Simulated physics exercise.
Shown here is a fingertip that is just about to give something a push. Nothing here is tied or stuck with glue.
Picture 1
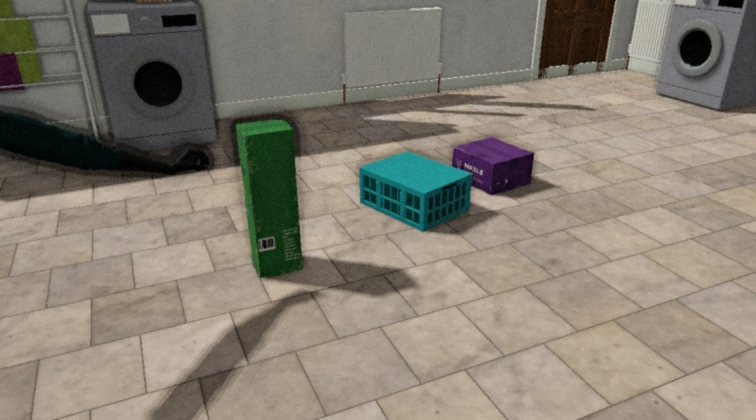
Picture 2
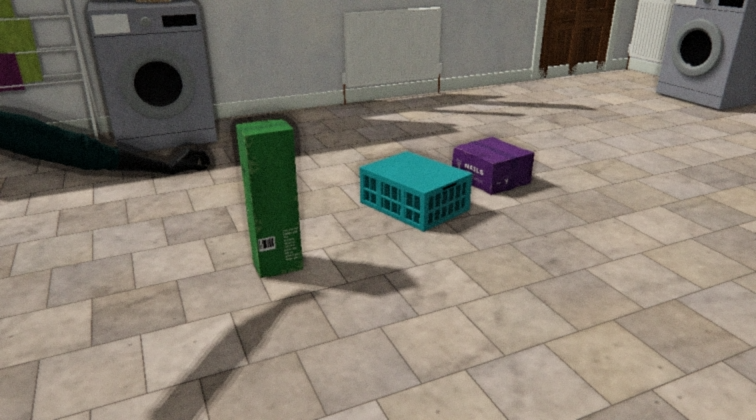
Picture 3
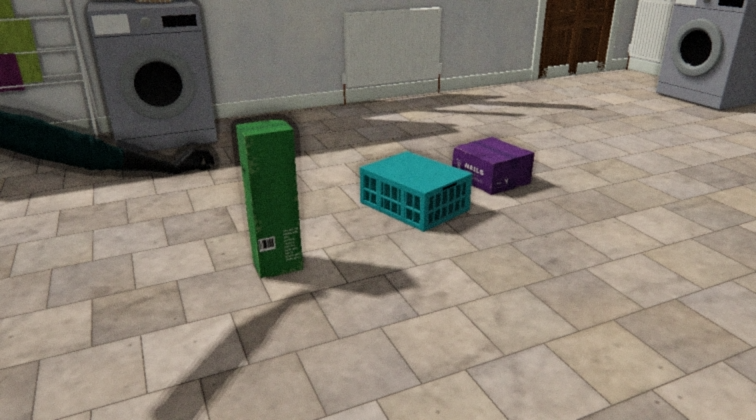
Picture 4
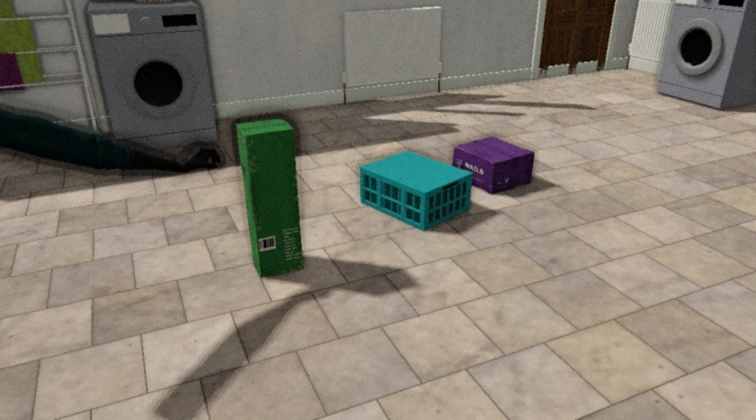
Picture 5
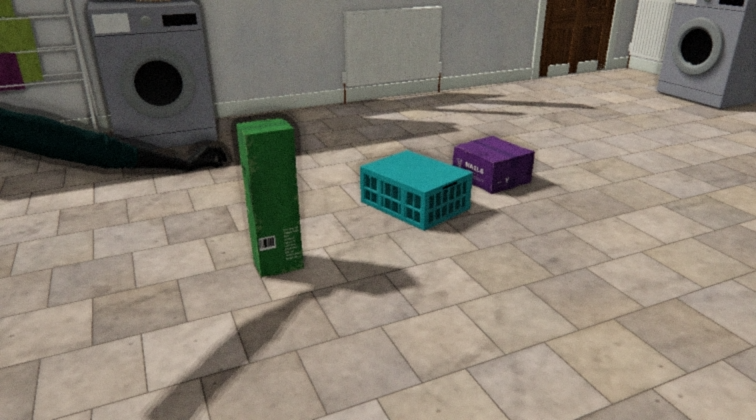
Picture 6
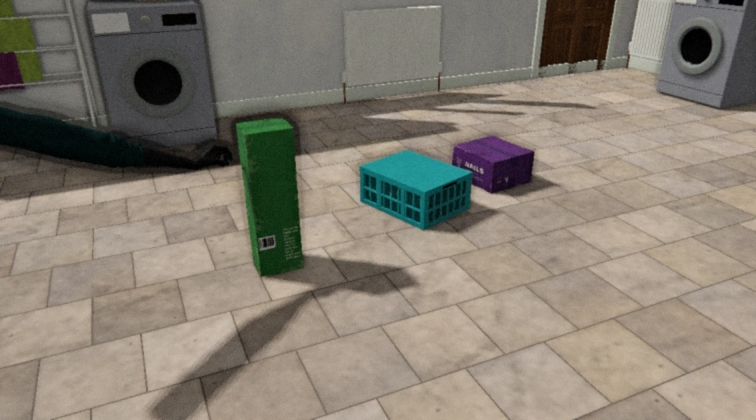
A dark-sleeved arm on the left inches right toward a still, upright green box.
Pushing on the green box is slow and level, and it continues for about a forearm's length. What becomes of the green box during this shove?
The green box goes over.
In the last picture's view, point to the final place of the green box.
Around (365, 229).
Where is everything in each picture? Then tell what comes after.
Green box (271, 201), in the first picture.
Green box (271, 200), in the second picture.
Green box (271, 201), in the third picture.
Green box (272, 200), in the fourth picture.
Green box (272, 200), in the fifth picture.
Green box (272, 199), in the sixth picture.
Then, 0.60 s on from there, green box turned 14° from how it was put near (290, 193).
Then, 1.10 s on from there, green box turned 45° from how it was put near (329, 194).
Then, 1.30 s on from there, green box on its side near (361, 221).
In the end, toppled on the floor, green box. At the end, from the last picture's camera, green box near (365, 229).
